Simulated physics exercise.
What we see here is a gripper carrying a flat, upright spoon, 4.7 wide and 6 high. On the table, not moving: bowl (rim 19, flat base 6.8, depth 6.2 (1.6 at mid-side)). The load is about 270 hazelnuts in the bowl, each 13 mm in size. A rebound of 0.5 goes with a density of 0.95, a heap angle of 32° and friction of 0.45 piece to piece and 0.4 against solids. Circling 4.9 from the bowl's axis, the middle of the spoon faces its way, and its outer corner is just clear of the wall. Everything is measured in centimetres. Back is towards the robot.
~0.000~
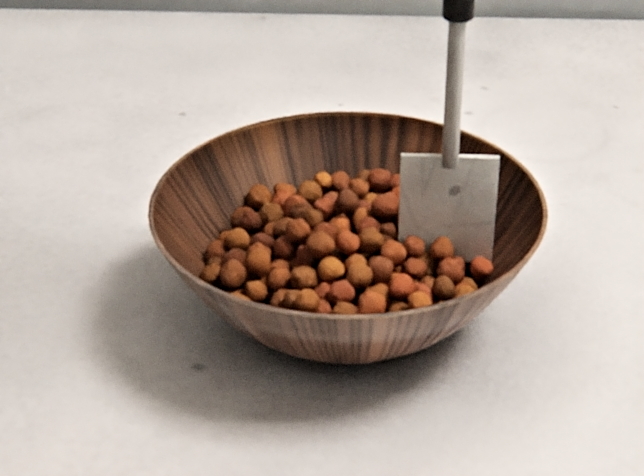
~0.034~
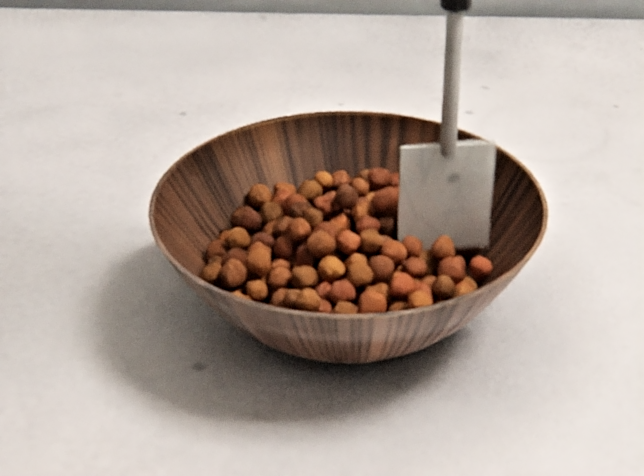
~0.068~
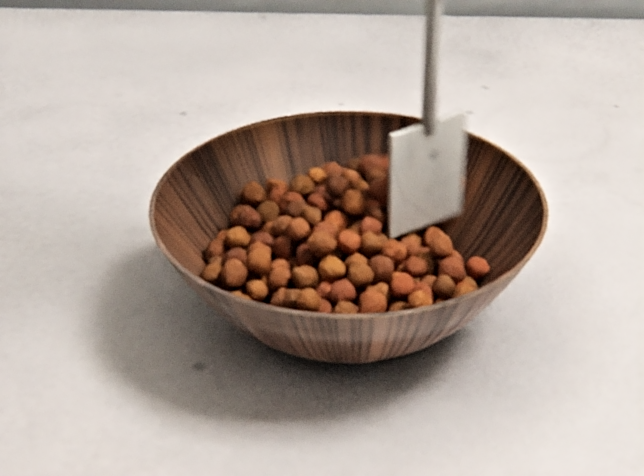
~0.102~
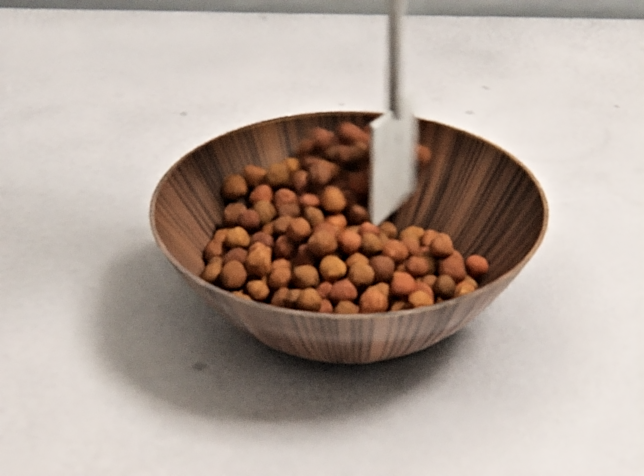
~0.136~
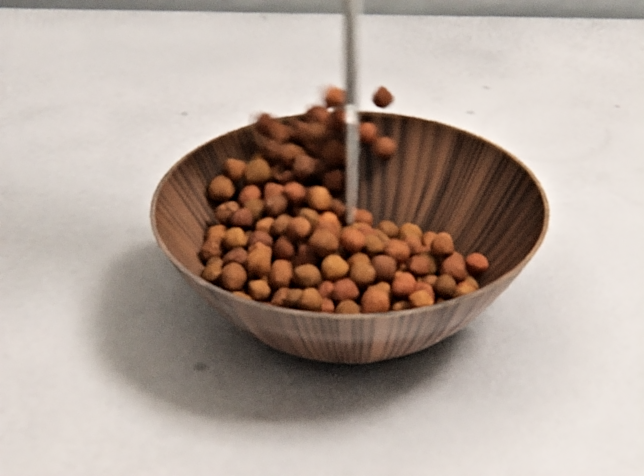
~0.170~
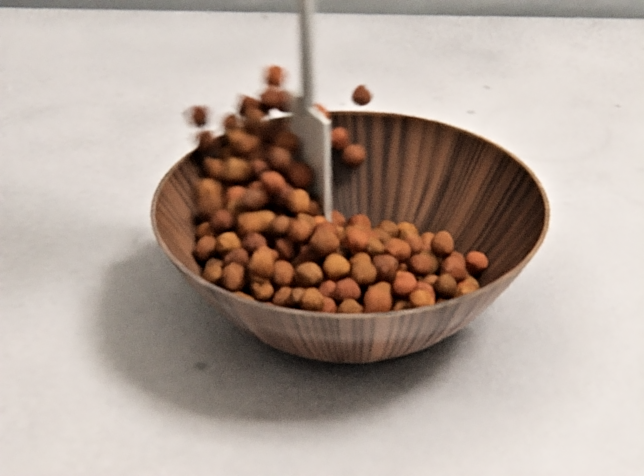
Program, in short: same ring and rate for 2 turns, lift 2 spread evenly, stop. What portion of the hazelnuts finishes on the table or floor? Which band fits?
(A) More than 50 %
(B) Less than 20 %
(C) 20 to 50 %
20 to 50 % (C).
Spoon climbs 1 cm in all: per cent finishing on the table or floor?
Around 35 %.
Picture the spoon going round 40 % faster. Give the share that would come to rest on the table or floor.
It would come to around 40 percent.
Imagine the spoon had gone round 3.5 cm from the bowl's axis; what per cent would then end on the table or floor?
Then about 25 per cent.
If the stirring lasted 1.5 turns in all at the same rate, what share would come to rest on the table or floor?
I'd expect some 25 per cent.
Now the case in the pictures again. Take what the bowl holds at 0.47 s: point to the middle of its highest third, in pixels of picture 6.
Around (457, 220).
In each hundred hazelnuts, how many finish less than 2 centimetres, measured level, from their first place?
Near 30 per cent of the pieces.
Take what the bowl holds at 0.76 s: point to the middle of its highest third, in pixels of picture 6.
Near pixel (321, 237).
After 0.47 s, 353° round, highest piece 9 above the table; 217 in the bowl, 43 on the table or floor, 14 in flight or on the tool.
After 0.76 s, 227° round, highest piece 7 above the table; 201 in the bowl, 72 on the table or floor, 1 in flight or on the tool.
After 1.11 s, 0° round, highest piece 5 above the table; 199 in the bowl, 75 on the table or floor.
After 1.81 s, 0° round, highest piece 5 above the table; 199 in the bowl, 75 on the table or floor.
In the end, 199 in the bowl, 75 on the table or floor. That is 27 % on the table or floor.
